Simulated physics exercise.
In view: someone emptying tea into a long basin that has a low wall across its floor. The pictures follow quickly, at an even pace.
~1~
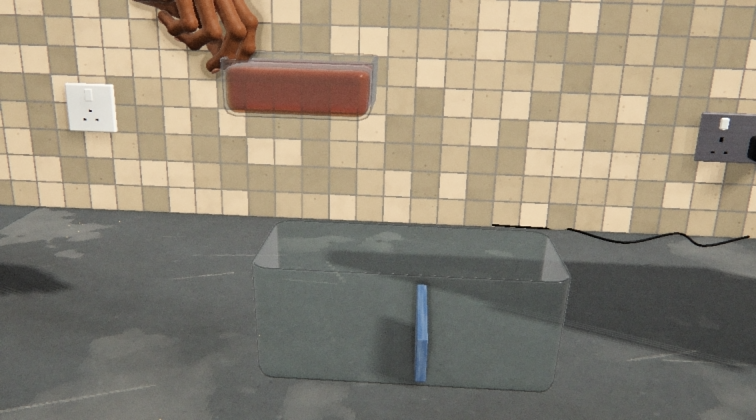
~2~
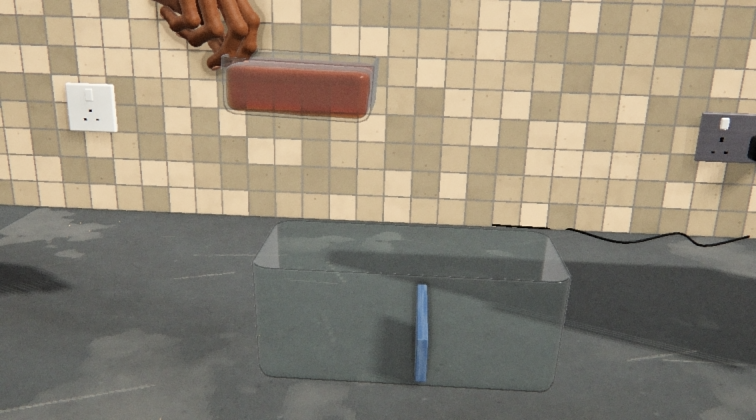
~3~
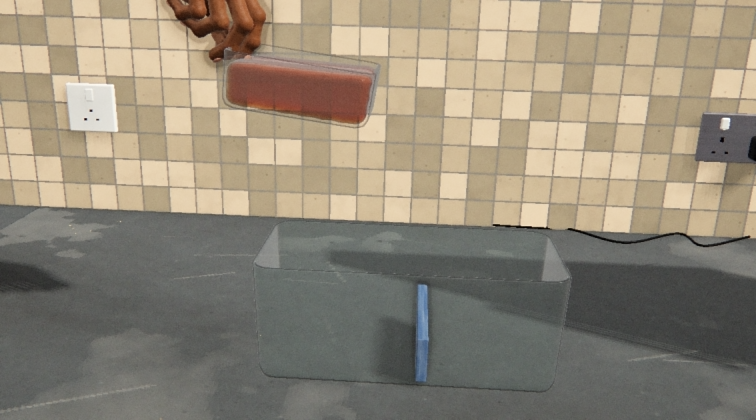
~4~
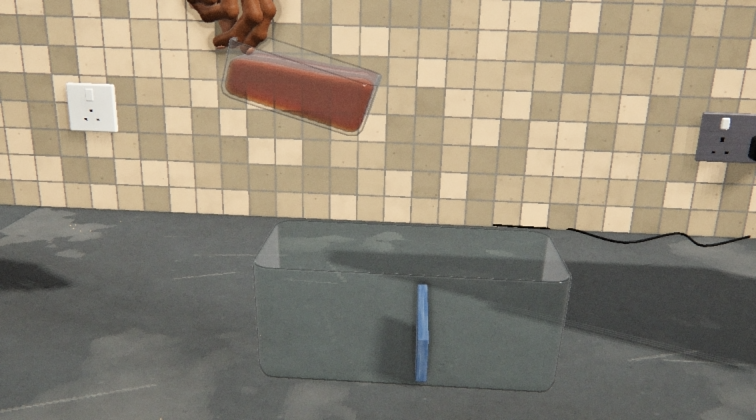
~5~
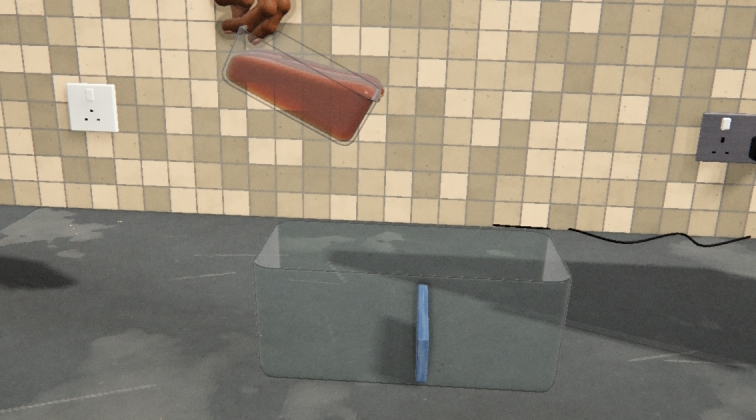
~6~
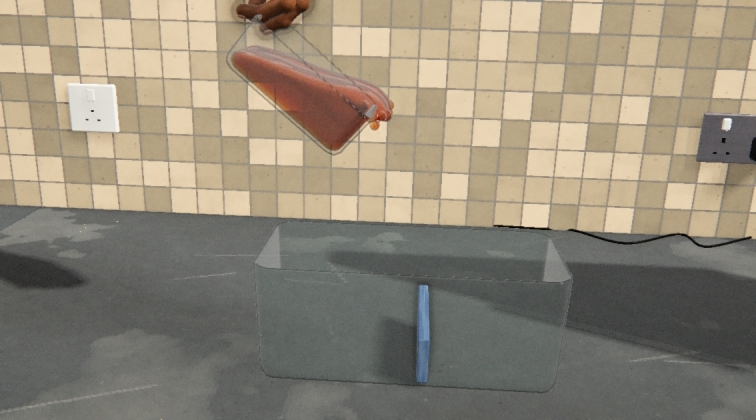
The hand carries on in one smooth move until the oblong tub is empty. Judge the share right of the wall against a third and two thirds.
In the end between a third and two thirds is right of the wall.
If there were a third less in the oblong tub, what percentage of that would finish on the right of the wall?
Roughly 20 in a hundred.
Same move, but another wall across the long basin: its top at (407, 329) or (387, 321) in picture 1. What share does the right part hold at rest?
The first gives 55 %, the second 70 %.
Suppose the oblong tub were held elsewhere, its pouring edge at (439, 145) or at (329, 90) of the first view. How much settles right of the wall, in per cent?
First some 75, then 10 per cent.
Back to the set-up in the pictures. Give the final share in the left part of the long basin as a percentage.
Some 50 per cent.
A moment on, the oblong tub is tipped right over and 7 per cent is still to pour, 20 is left of the wall and 32 right of it.
Next, the oblong tub is tipped right over and 0 per cent is still to pour, 44 is left of the wall and 43 right of it.
Then the oblong tub is tipped right over and 0 per cent is still to pour, 49 is left of the wall and 42 right of it.
Later the oblong tub is tipped right over and 0 per cent is still to pour, 50 is left of the wall and 43 right of it.
Finally, 50 per cent lies left of the wall, 42 right of it and 7 outside.
